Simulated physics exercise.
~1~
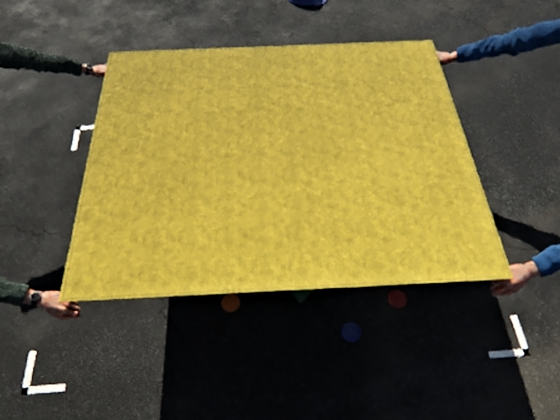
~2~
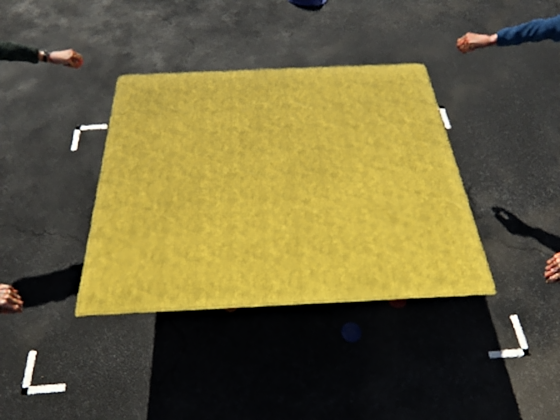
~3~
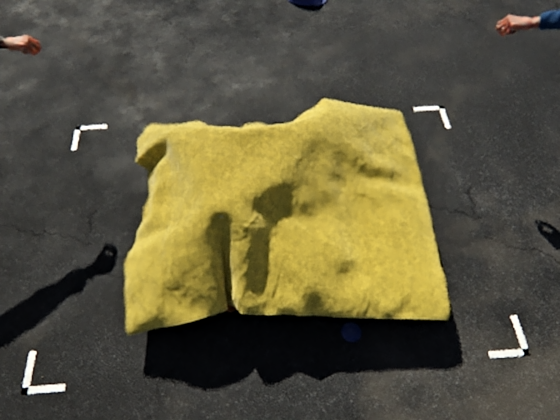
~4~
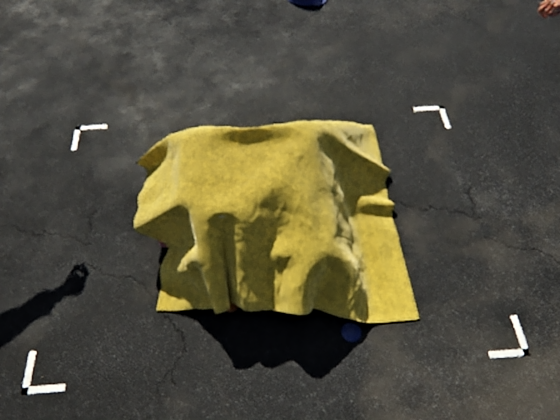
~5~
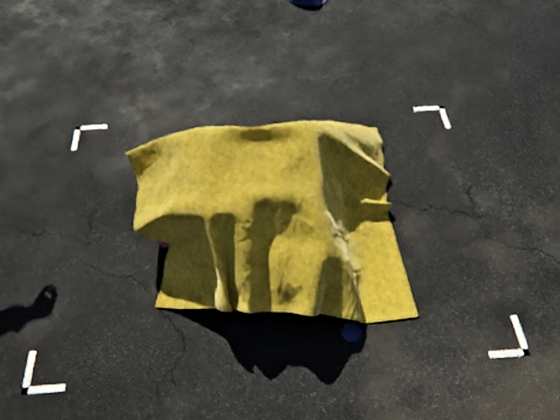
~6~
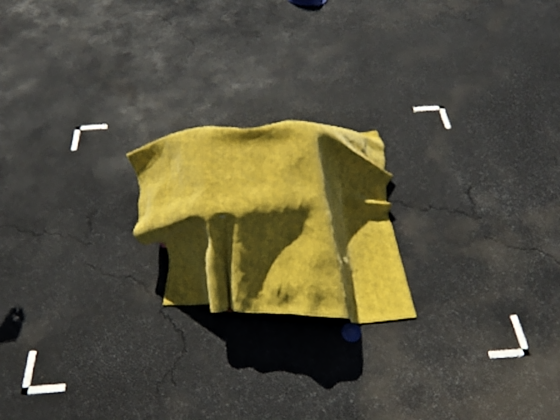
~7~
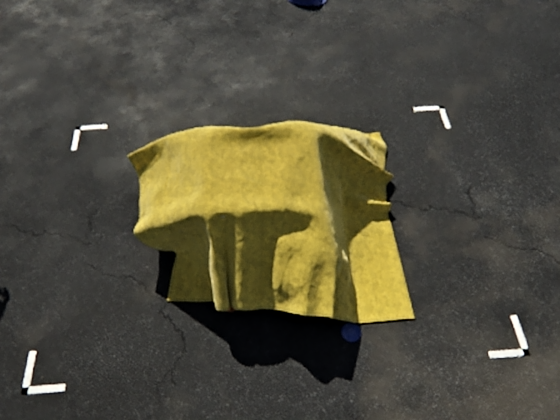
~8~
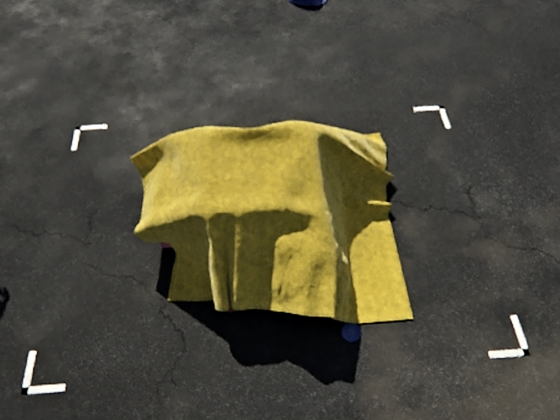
A yellow sheet held by four hands is released and drops, draping over hidden objects.
